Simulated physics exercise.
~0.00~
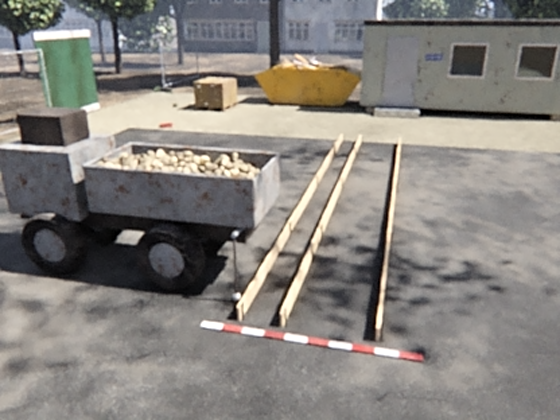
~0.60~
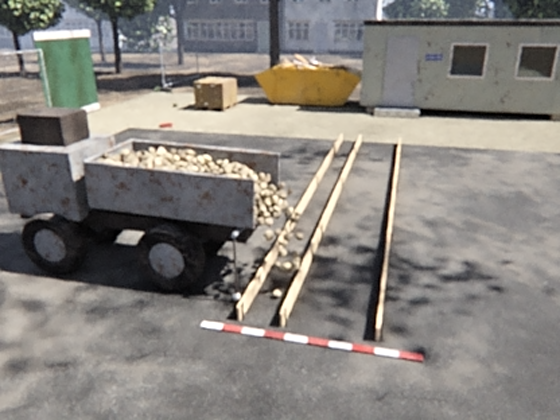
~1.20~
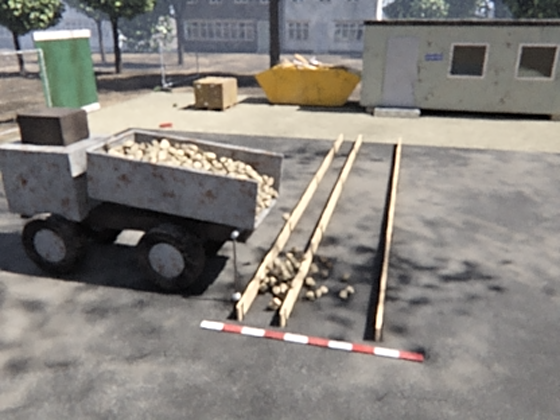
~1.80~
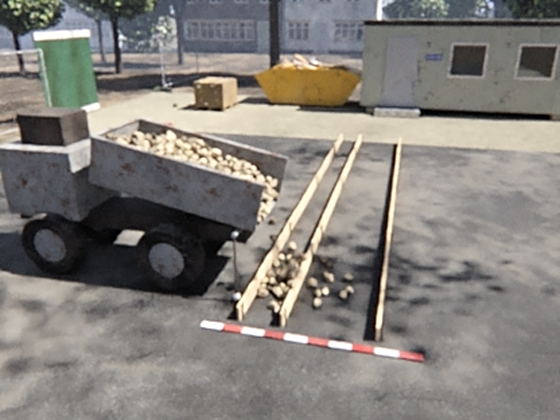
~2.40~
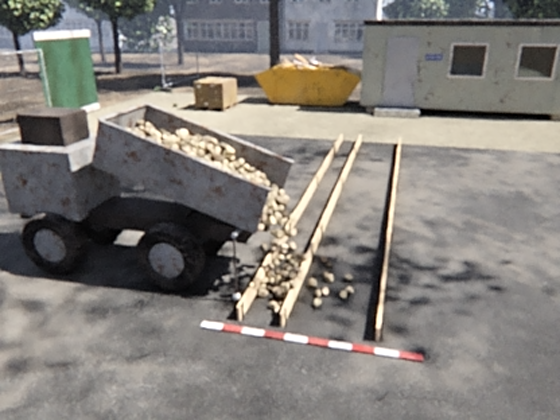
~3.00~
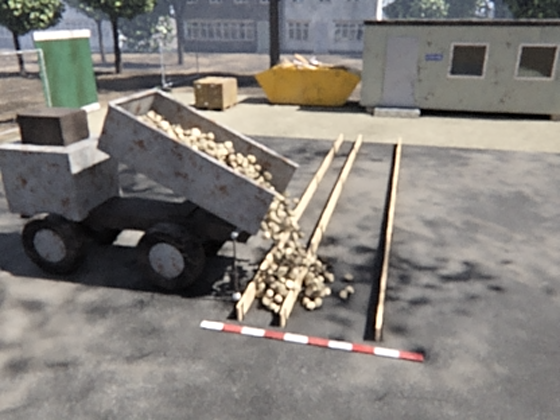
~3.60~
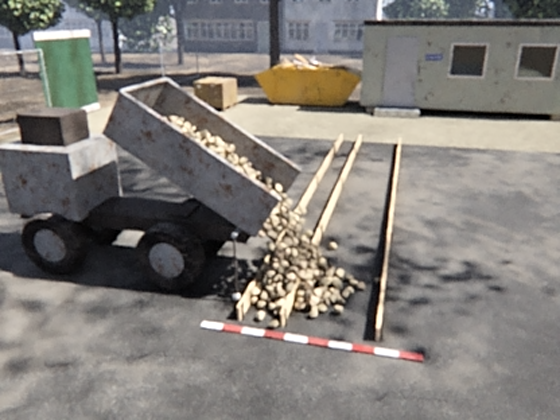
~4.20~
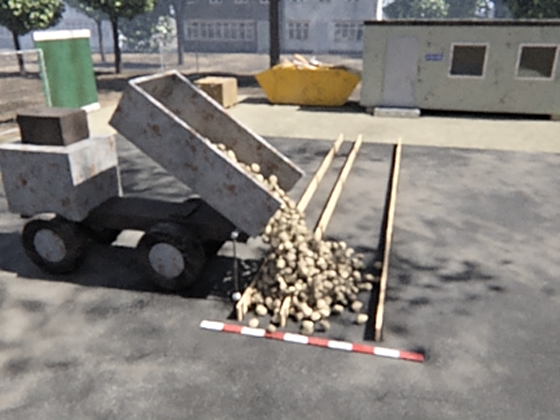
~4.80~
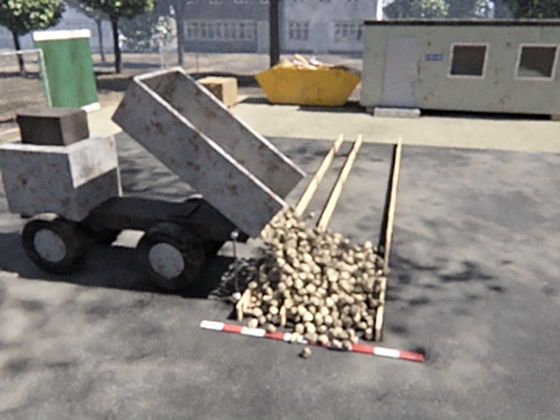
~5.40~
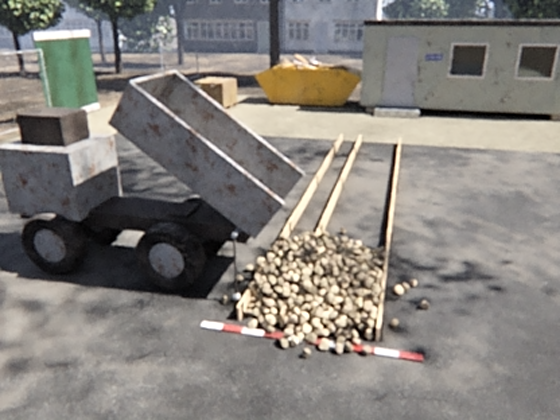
Paved yard with a yellow skip behind, a grey truck tipping its bed and pouring pale stones into a heap across wooden planks.
